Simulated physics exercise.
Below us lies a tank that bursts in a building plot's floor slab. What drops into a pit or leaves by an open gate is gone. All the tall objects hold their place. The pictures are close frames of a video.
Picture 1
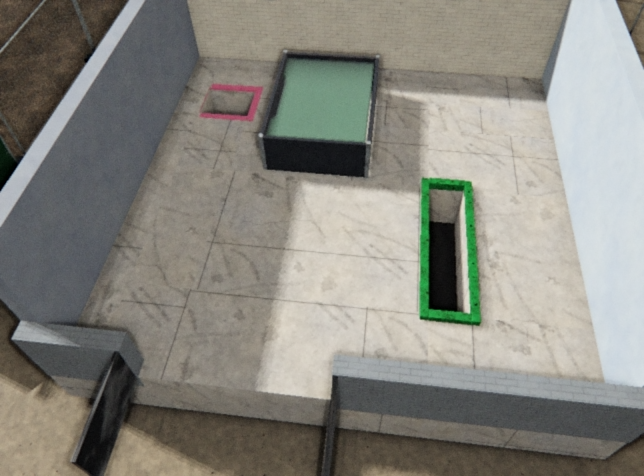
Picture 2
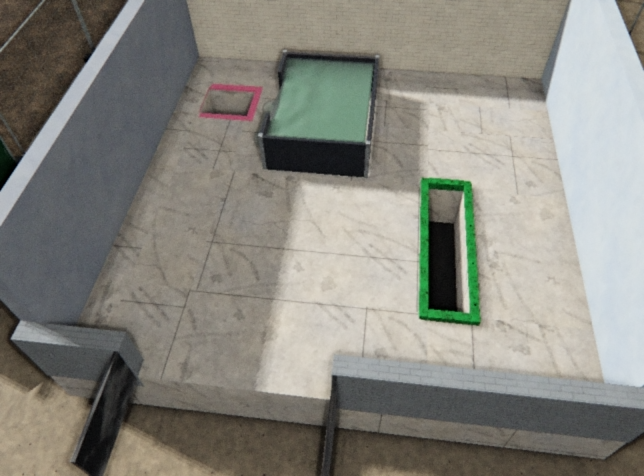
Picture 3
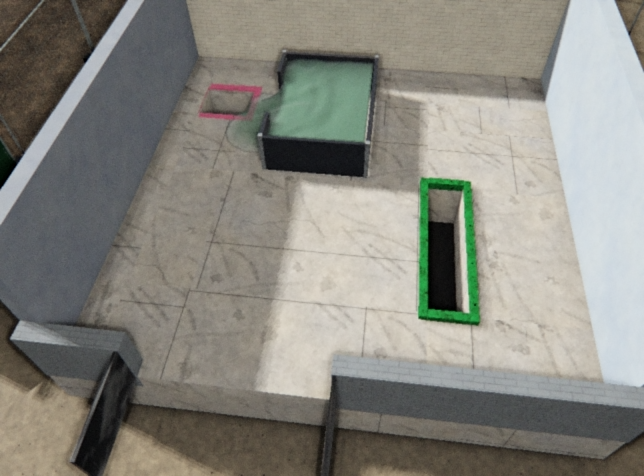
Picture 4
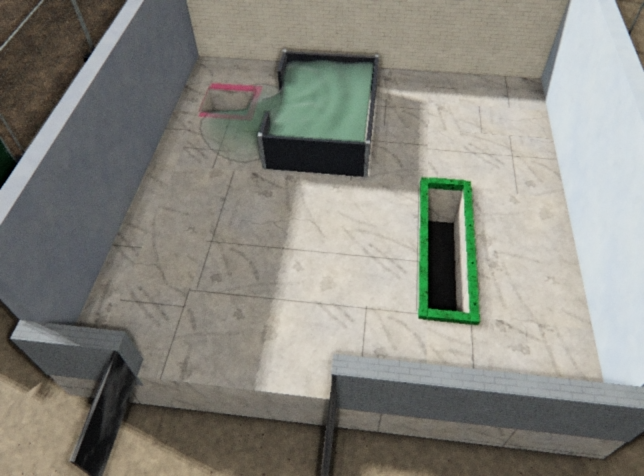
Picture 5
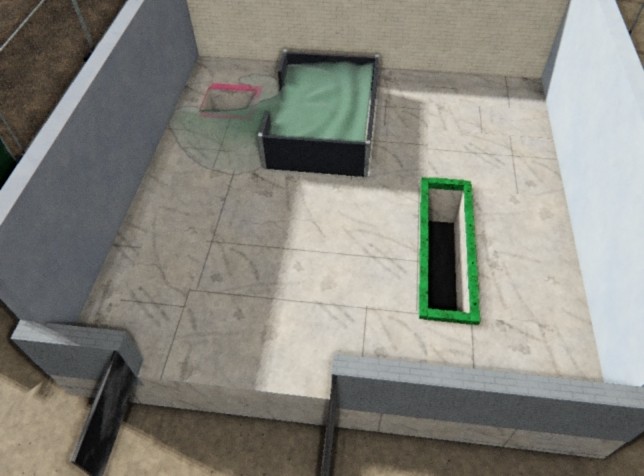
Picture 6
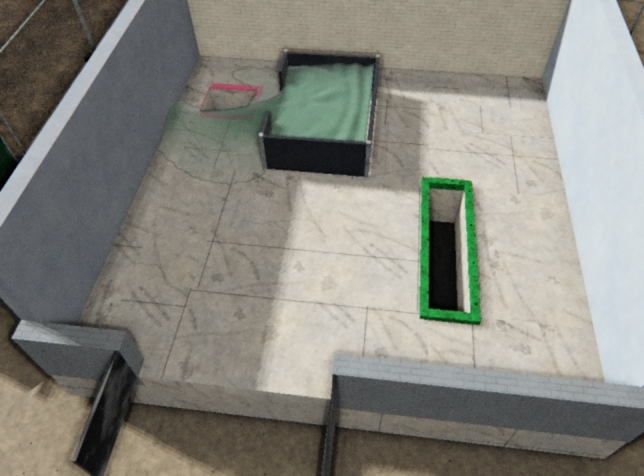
The footage shows a tank of green water on a walled slab opening at its left side, the water pouring out through the gap, spreading leftward around the pink-edged pit and thinning across the floor, while the green-edged pit stays clear.
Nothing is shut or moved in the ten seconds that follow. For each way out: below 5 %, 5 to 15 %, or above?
One by one: The gate takes between 5 and 15 %; the green pit takes not even 5 %; the pink pit takes above 15 %.
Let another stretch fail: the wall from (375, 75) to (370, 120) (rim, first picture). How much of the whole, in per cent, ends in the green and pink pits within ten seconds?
Parts in a hundred: Green 2, pink 2.
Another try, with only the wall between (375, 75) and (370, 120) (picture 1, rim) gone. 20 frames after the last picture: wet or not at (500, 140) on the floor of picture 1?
There: Wet.
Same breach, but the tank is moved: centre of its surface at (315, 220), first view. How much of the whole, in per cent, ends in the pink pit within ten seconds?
In per cent: Pink 25.
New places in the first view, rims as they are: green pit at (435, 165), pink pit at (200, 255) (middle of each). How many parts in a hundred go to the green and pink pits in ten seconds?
Roughly, in per cent: Green 0, pink 15.
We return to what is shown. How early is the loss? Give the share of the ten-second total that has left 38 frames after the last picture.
Roughly 80 per cent.
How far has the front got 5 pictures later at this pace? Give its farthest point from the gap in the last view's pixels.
Close to (130, 211).
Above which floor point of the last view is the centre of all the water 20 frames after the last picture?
Near (267, 146).
A moment on, water covers 10 % of the floor; the gate 0 %, the green pit 0 %, the pink pit 13 %.
Next, water covers 20 % of the floor; the gate 0 %, the green pit 0 %, the pink pit 21 %.
Then, water covers 30 % of the floor; the gate 0 %, the green pit 0 %, the pink pit 29 %.
Later, water covers 45 % of the floor; the gate 5 %, the green pit 0 %, the pink pit 39 %.
In the end, water covers 60 % of the floor; the gate 10 %, the green pit 0 %, the pink pit 47 %.
